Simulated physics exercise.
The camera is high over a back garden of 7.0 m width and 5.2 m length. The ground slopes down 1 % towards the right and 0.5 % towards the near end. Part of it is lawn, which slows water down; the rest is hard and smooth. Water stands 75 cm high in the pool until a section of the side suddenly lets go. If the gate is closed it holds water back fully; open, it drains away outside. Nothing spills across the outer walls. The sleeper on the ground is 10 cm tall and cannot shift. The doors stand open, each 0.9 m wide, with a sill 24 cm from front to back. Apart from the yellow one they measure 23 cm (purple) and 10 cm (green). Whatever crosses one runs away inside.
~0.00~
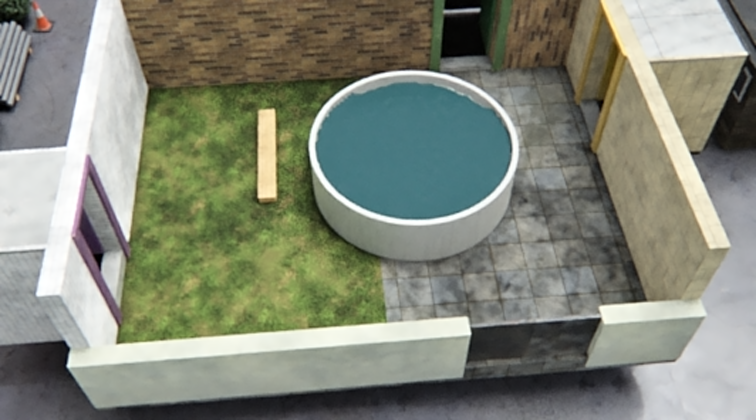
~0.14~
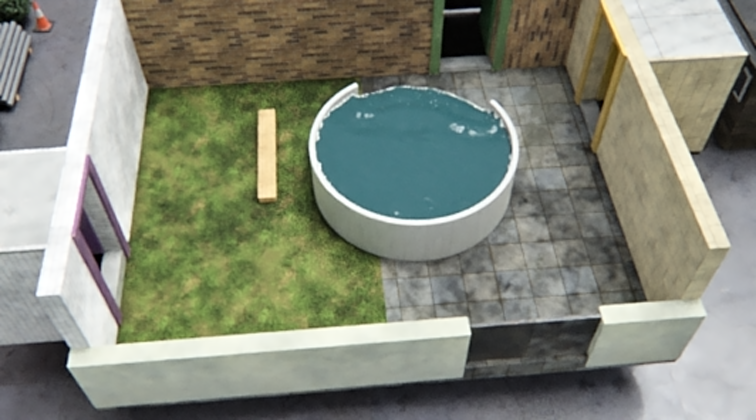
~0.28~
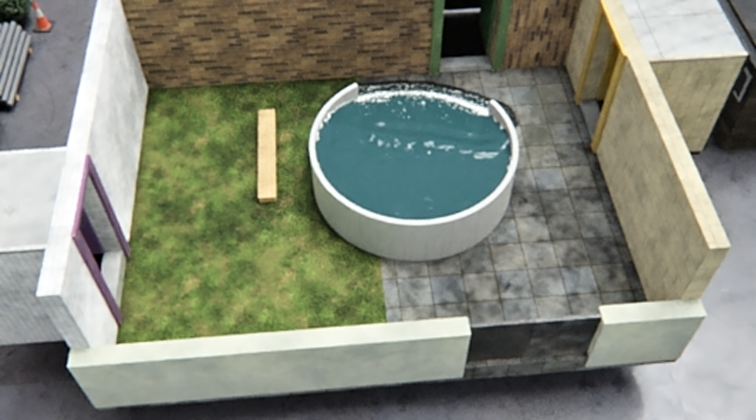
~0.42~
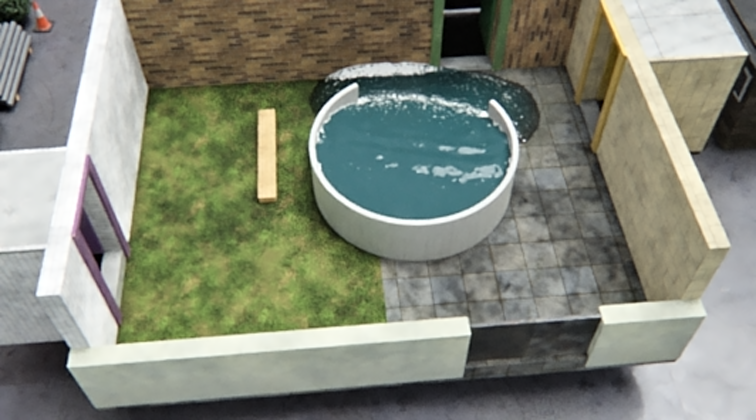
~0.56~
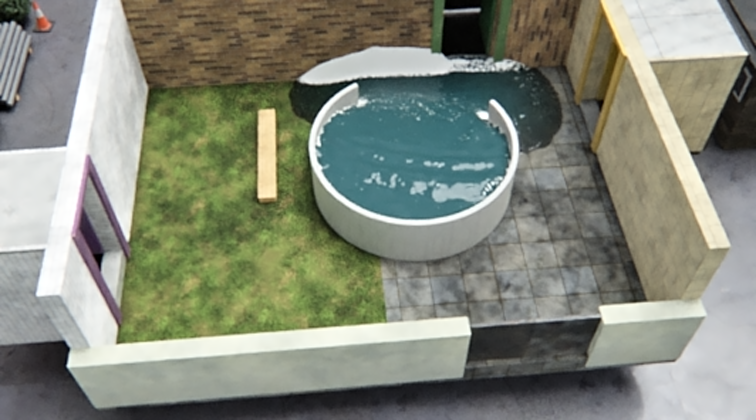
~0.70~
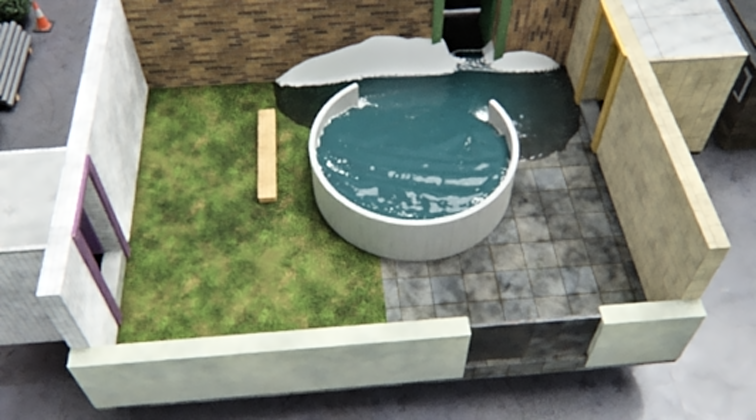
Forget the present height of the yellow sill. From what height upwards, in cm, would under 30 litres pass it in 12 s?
It would have to be roughly 23 cm high.
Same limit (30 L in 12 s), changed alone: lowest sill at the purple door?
Roughly 9.5 cm at purple.
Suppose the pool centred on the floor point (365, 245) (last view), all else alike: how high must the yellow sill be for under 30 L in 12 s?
Then roughly 24 cm.
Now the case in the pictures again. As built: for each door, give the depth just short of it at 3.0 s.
Depths in cm: Purple 0, yellow 25, green 28.
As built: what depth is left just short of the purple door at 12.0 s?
About 10.5 cm.
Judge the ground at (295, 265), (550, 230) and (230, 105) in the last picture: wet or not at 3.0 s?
In turn: Still dry, under water, under water.
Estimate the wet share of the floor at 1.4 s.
Near 20 per cent is wet.
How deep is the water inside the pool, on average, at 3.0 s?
Some 26 cm.
After 1.4 s water covers 20 % of the floor, deepest (57 cm) near (400, 80); 12 cm at the yellow door, 1 litre in over its 11 cm sill.
After 3.0 s water covers 60 % of the floor, deepest (45 cm) near (560, 71); 25 cm at the yellow door, 57 litres in over its 11 cm sill.
After 12.0 s water covers 95 % of the floor, deepest (16 cm) near (622, 338); 9 cm at the yellow door, 202 litres in over its 11 cm sill.
At the yellow door as built, the water arrived by 0.8 s and peaked near 25 cm at 2.8 s.
With a sill of 19 cm, 59 litres would have come in within the 12 s; with 26 cm, 15 litres. So under 30 litres takes about 23 cm.
